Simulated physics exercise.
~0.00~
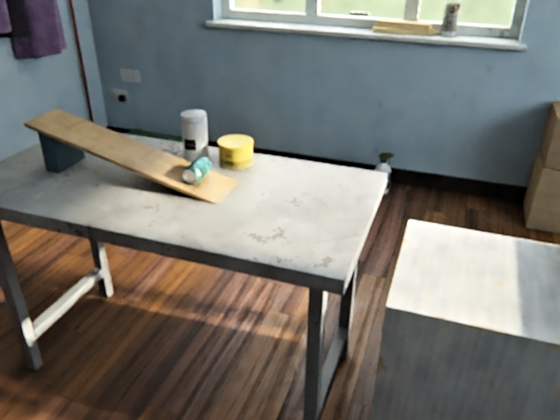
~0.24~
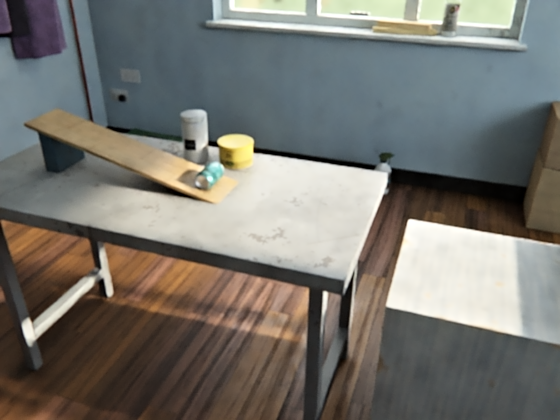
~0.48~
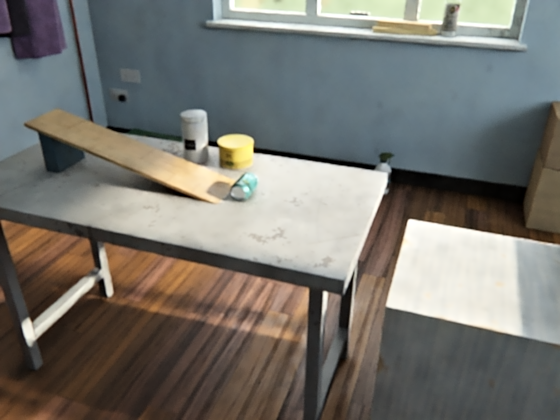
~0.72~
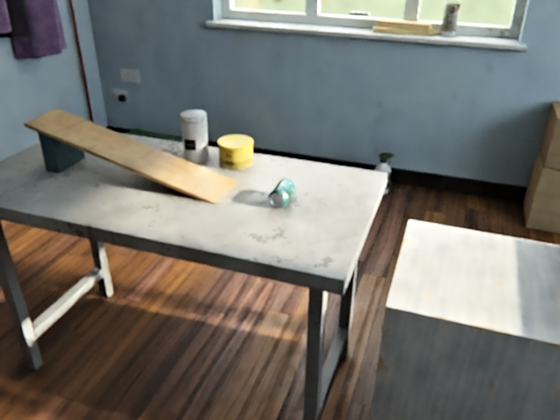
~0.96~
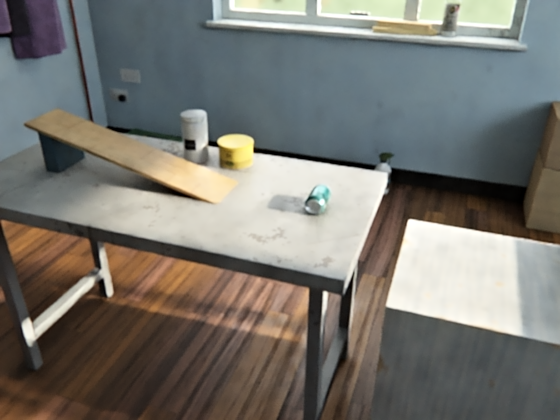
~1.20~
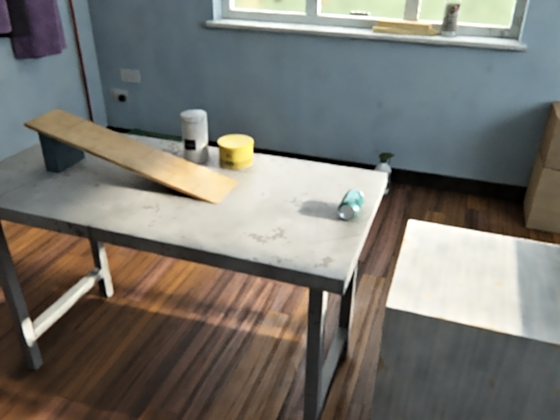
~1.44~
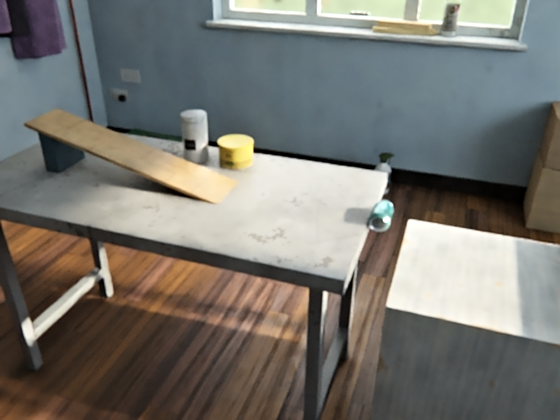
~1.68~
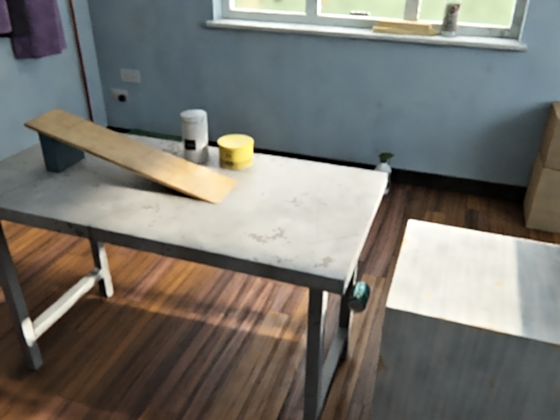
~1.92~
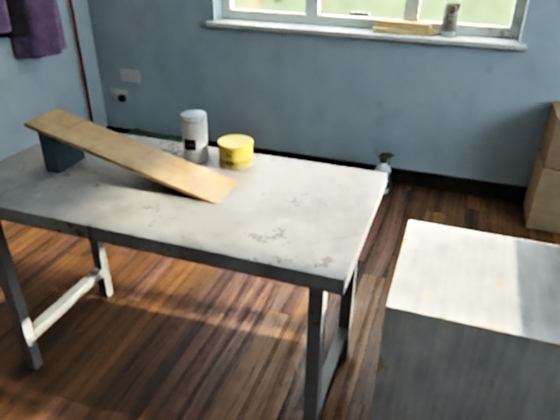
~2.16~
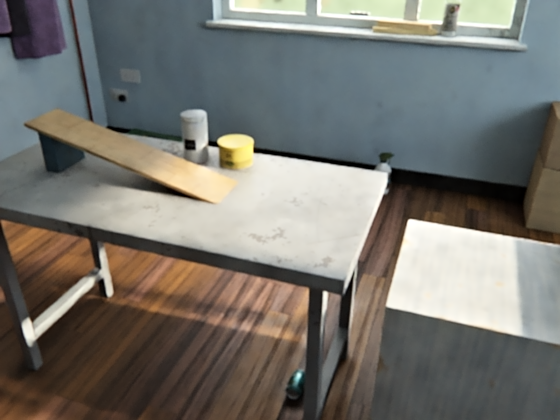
At first, a turquoise can lies on its side near the low end of a wooden ramp propped on a pale table, with a white jar and a yellow tub standing just behind it. The can rolls down off the board and onto the tabletop. It keeps rolling to the right across the bare surface until it passes over the table's edge. Instead of reaching the lower white-topped surface beyond, it drops into the gap and disappears from view. Finally, it shows again low down beside the table leg, while the jar and tub stand where they were.
